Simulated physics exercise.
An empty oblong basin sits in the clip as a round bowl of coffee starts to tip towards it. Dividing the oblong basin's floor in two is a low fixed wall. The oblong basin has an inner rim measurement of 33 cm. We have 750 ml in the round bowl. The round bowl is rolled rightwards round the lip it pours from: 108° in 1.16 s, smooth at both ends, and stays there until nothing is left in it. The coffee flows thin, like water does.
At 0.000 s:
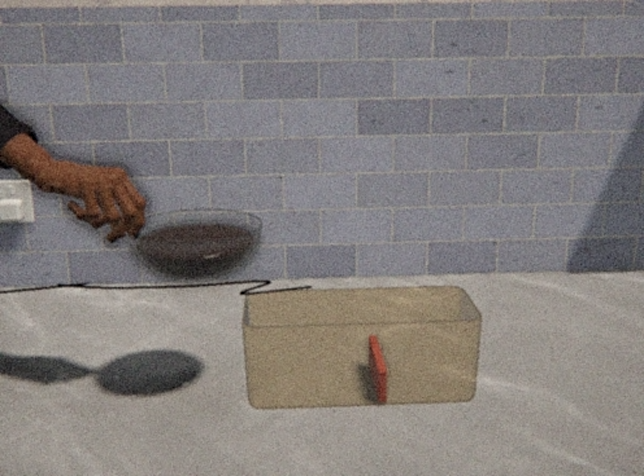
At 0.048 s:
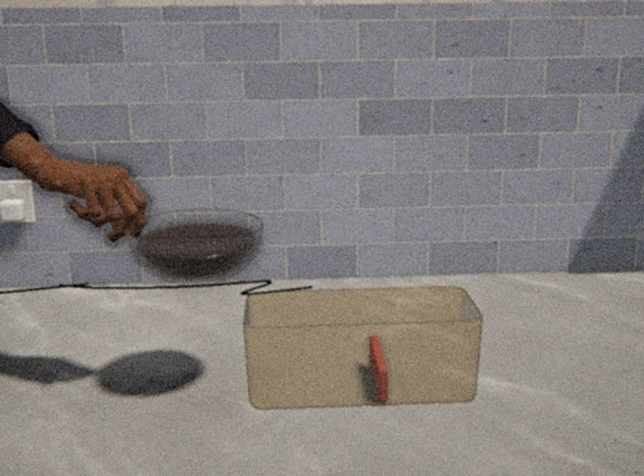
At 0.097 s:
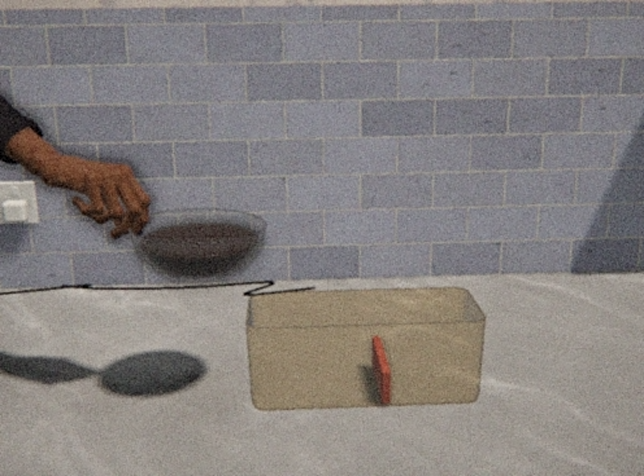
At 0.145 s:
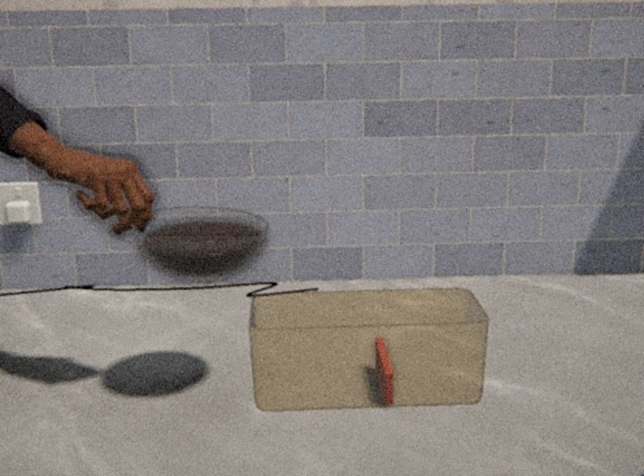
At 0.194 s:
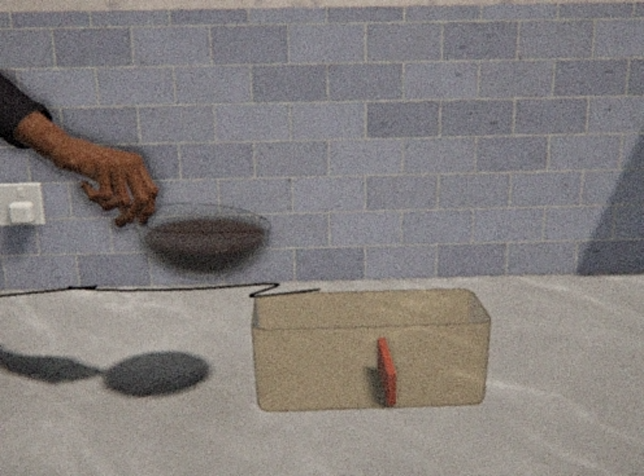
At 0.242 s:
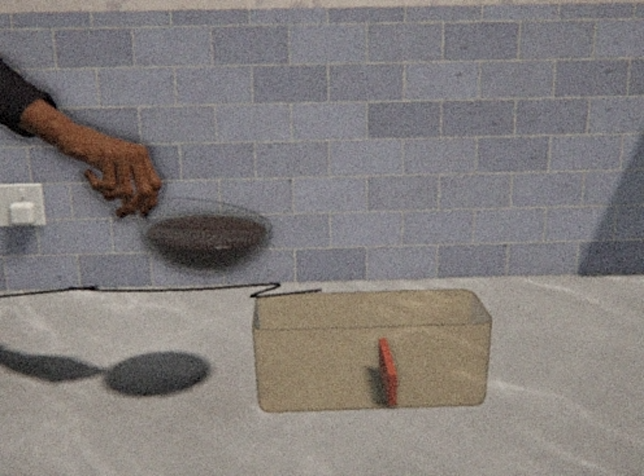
A hand holds a round bowl of coffee and tilts it slightly to the right.
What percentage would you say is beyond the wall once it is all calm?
I would put it at about 7 per cent.
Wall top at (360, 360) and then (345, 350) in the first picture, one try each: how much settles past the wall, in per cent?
Around 30 and 45 percent, in that order.
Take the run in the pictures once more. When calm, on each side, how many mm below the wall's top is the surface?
Roughly 18 mm on the left side and roughly 46 mm on the right.
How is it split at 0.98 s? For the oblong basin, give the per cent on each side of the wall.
Near 88 on the left, 3 on the right.
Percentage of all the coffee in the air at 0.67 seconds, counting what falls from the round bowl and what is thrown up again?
About 46 per cent.
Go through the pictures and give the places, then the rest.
It leans 0°; its right rim is at (262, 225); the coffee meets the walls at (135, 241) and (257, 237); the oblong basin's rim runs from (245, 310) to (472, 303); the wall's top is at (377, 353), in the first frame.
It leans 0°; its right rim is at (263, 225); the coffee meets the walls at (136, 241) and (258, 237), in the second frame.
It leans 2°; its right rim is at (265, 226); the coffee meets the walls at (139, 239) and (260, 237), in the third frame.
It leans 4°; its right rim is at (268, 227); the coffee meets the walls at (142, 237) and (263, 236), in the fourth frame.
It leans 7°; its right rim is at (270, 228); the coffee meets the walls at (146, 234) and (266, 234), in the fifth frame.
It leans 11°; its right rim is at (271, 228); the coffee meets the walls at (147, 230) and (268, 231), in the sixth frame.
By 0.67 s the tilt is 67° and 42 per cent is still to pour, 12 is left of the wall and 0 right of it.
By 0.98 s the tilt is 102° and 0 per cent is still to pour, 89 is left of the wall and 3 right of it.
By 1.30 s the tilt is 108° and 0 per cent is still to pour, 93 is left of the wall and 6 right of it.
By 1.66 s the tilt is 108° and 0 per cent is still to pour, 92 is left of the wall and 7 right of it.
At rest 92 per cent lies left of the wall, 7 right of it and 1 outside.
